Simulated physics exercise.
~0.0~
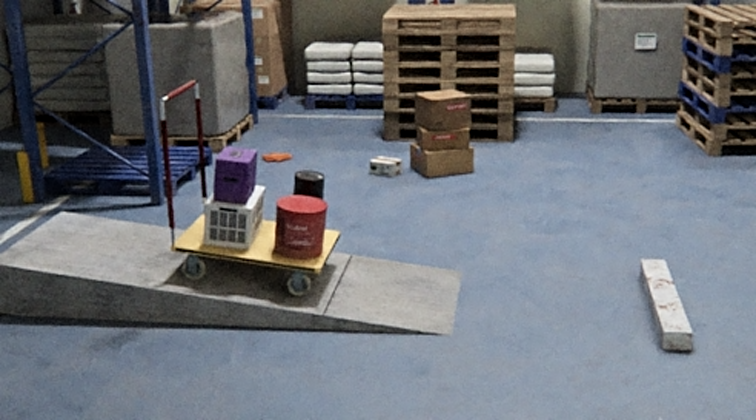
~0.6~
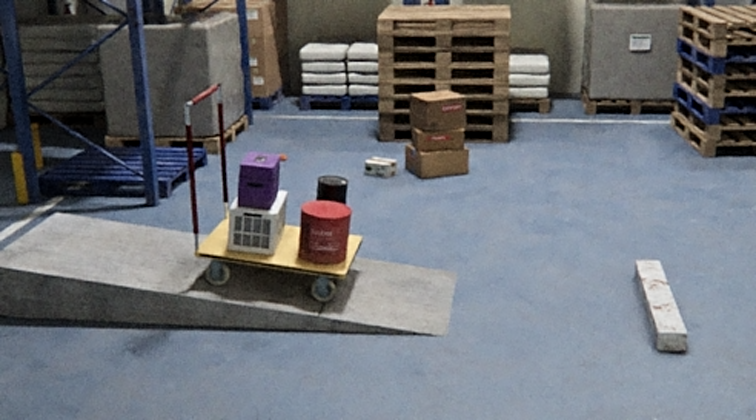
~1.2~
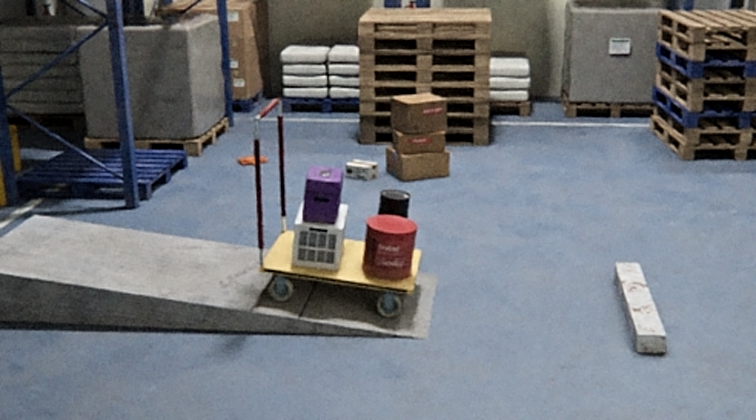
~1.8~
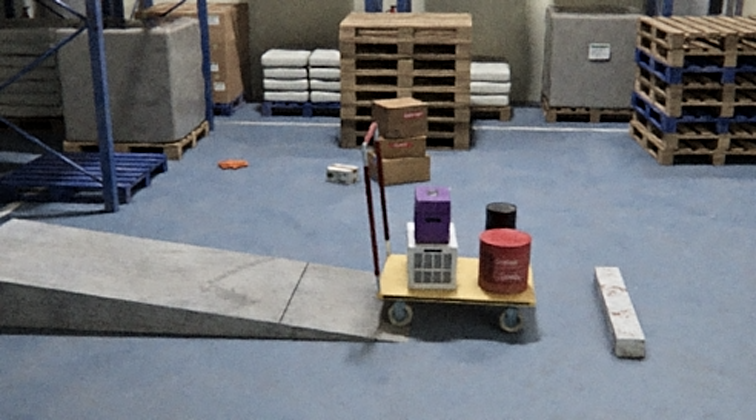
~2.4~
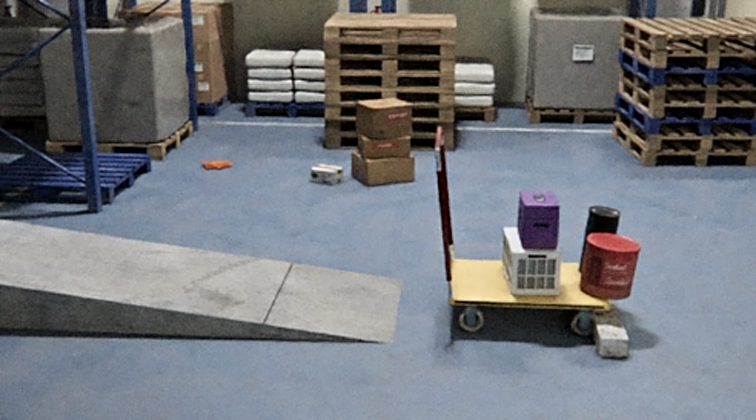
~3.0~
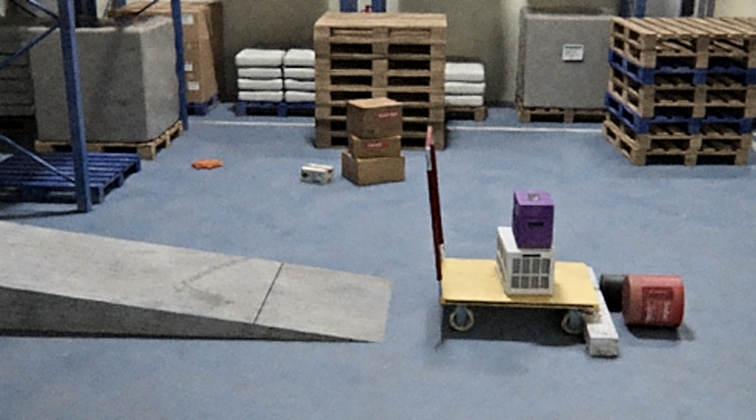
The footage shows a yellow trolley rolling down a ramp and across a blue floor to a low white kerb, where the red pail and black canister go over its front edge and end up lying on their sides, while the purple toolbox stays on the white crate aboard.
